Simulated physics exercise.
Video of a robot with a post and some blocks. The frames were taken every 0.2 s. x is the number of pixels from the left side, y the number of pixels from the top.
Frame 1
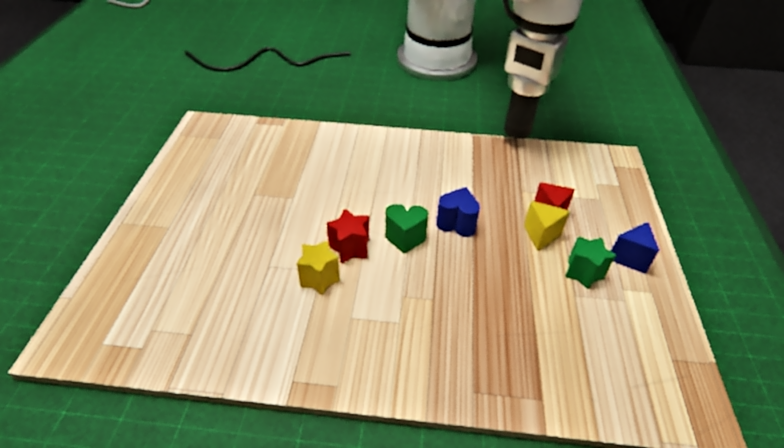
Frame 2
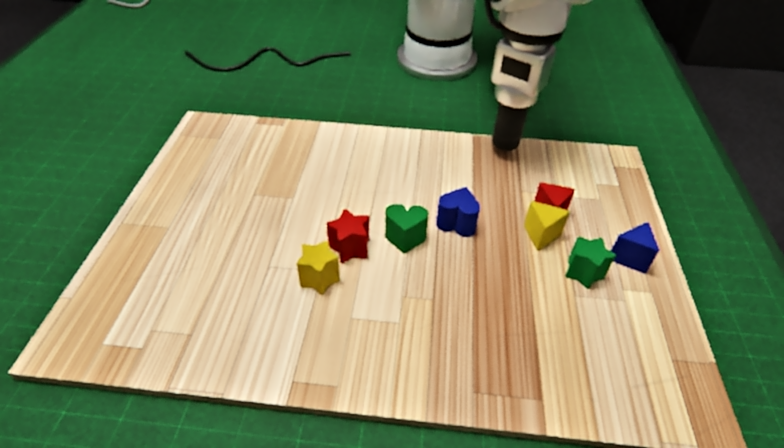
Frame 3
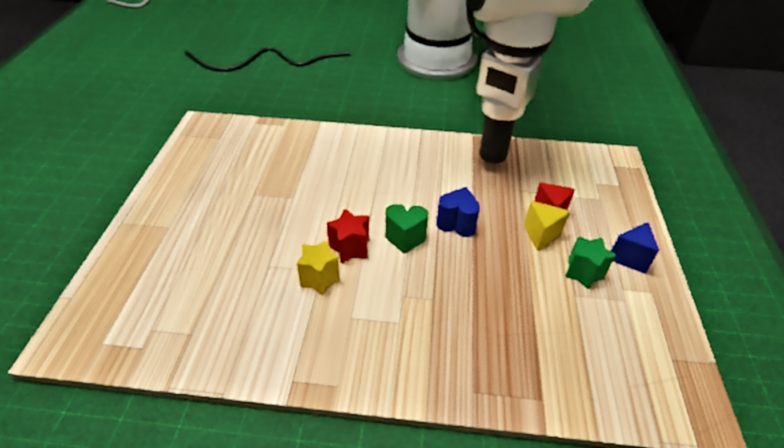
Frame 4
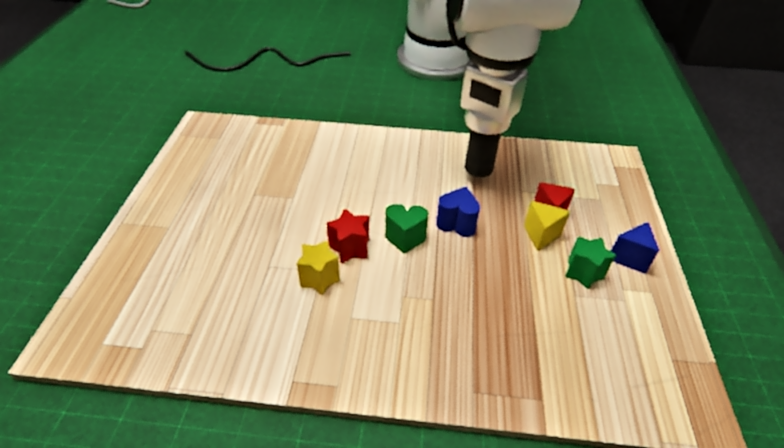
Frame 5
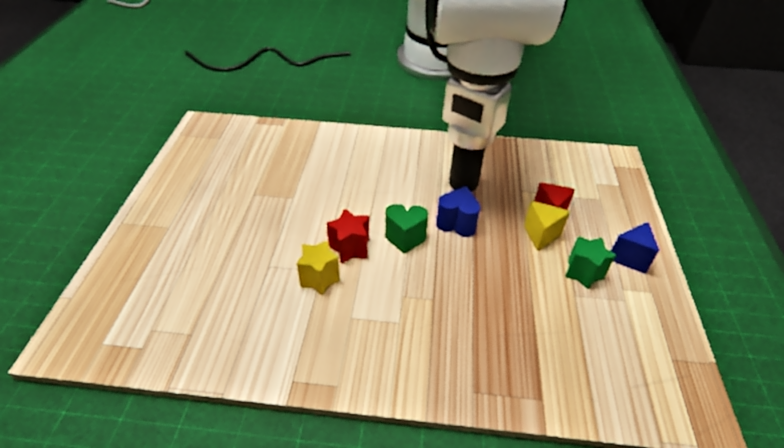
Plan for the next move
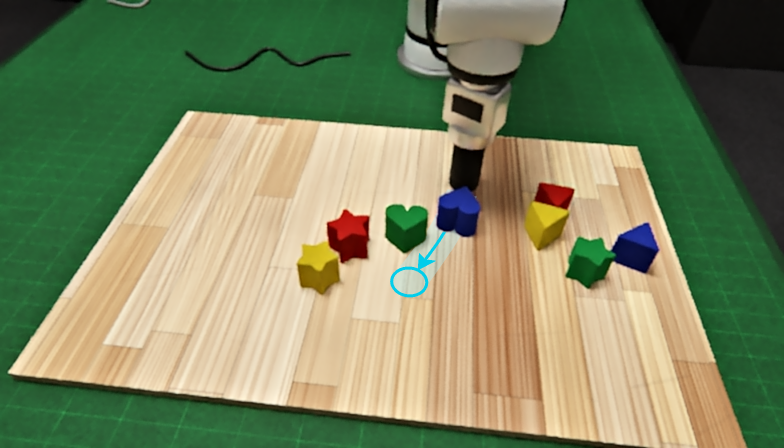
A white robot arm with a dark post at its tip moves over the far edge of a pale wooden board on a green gridded surface, seen from above at an angle. Red and yellow stars, green and blue hearts, red, yellow and blue triangular blocks, and a green star lie across the board. The post slides left and nearer, to just behind the blue heart, while blocks and camera stay still.
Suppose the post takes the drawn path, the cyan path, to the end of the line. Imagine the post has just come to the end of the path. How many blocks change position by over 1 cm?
Here I'd predict two blocks moving more than 1 cm.
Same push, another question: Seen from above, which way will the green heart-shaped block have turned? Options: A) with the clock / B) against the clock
A.
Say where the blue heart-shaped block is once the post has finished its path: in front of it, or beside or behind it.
Slid off.
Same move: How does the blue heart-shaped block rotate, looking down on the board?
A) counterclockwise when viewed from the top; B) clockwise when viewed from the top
A (counterclockwise when viewed from the top)
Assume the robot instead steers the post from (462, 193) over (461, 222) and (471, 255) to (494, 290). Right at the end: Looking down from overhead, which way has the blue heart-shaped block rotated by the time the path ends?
With the clock.
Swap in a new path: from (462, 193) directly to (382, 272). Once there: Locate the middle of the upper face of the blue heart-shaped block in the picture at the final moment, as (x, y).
Around pixel (460, 216).
The line goes from (462, 193) via (442, 235), ending at (409, 282).
On the path given first. One third of the way, post (452, 212); blue heart-shaped block (453, 224).
Two thirds of the way, post (433, 241); green heart-shaped block (396, 219), turned 35° clockwise; blue heart-shaped block (446, 257), turned 30° anticlockwise.
At the end, post (410, 272); red star unmoved; green heart-shaped block (393, 220), turned 50° clockwise; blue heart-shaped block (444, 274), turned 110° anticlockwise.
